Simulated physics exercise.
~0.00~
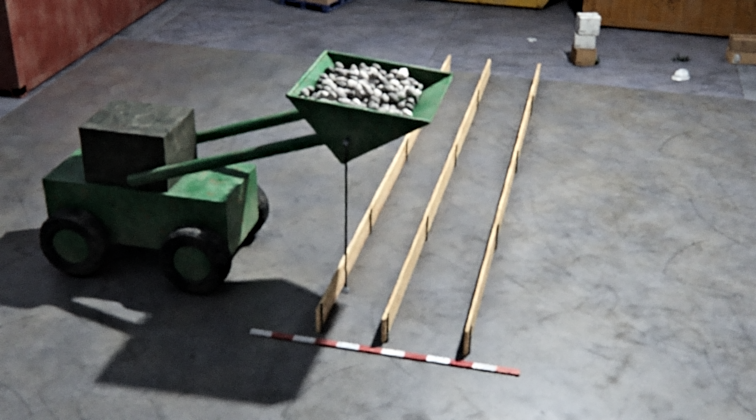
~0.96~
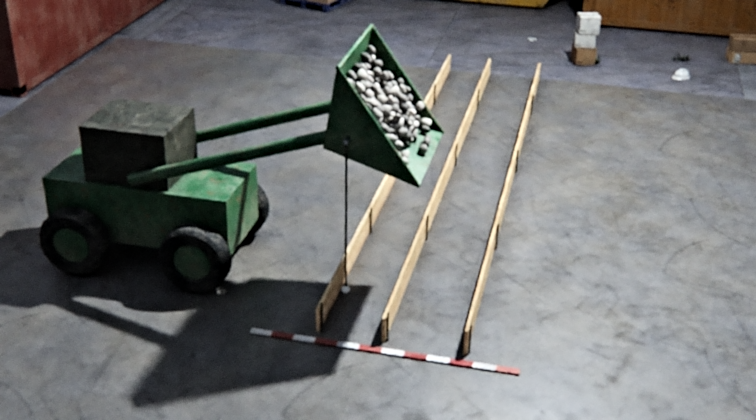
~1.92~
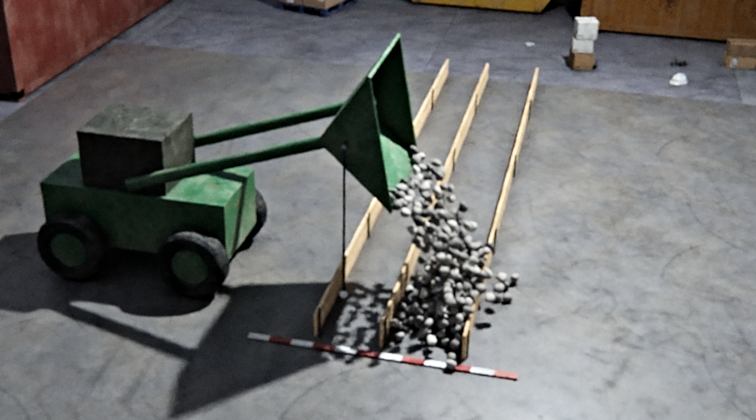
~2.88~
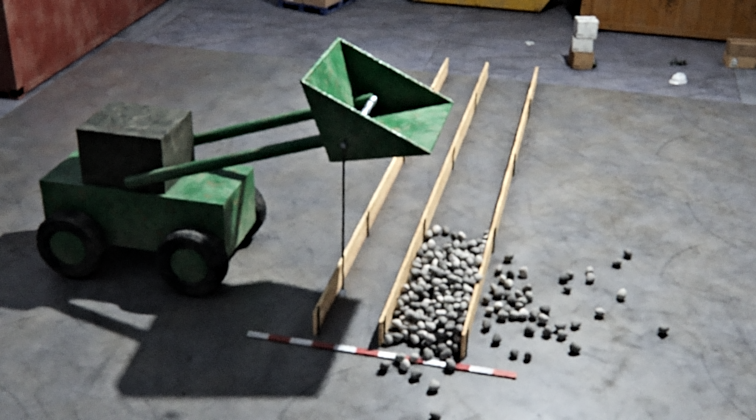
A green loader tipped its raised bucket of grey stones forward until they poured down between the middle and right wooden planks, then tilted the empty bucket partway back, leaving a pile there and some stones scattered beyond the right plank.
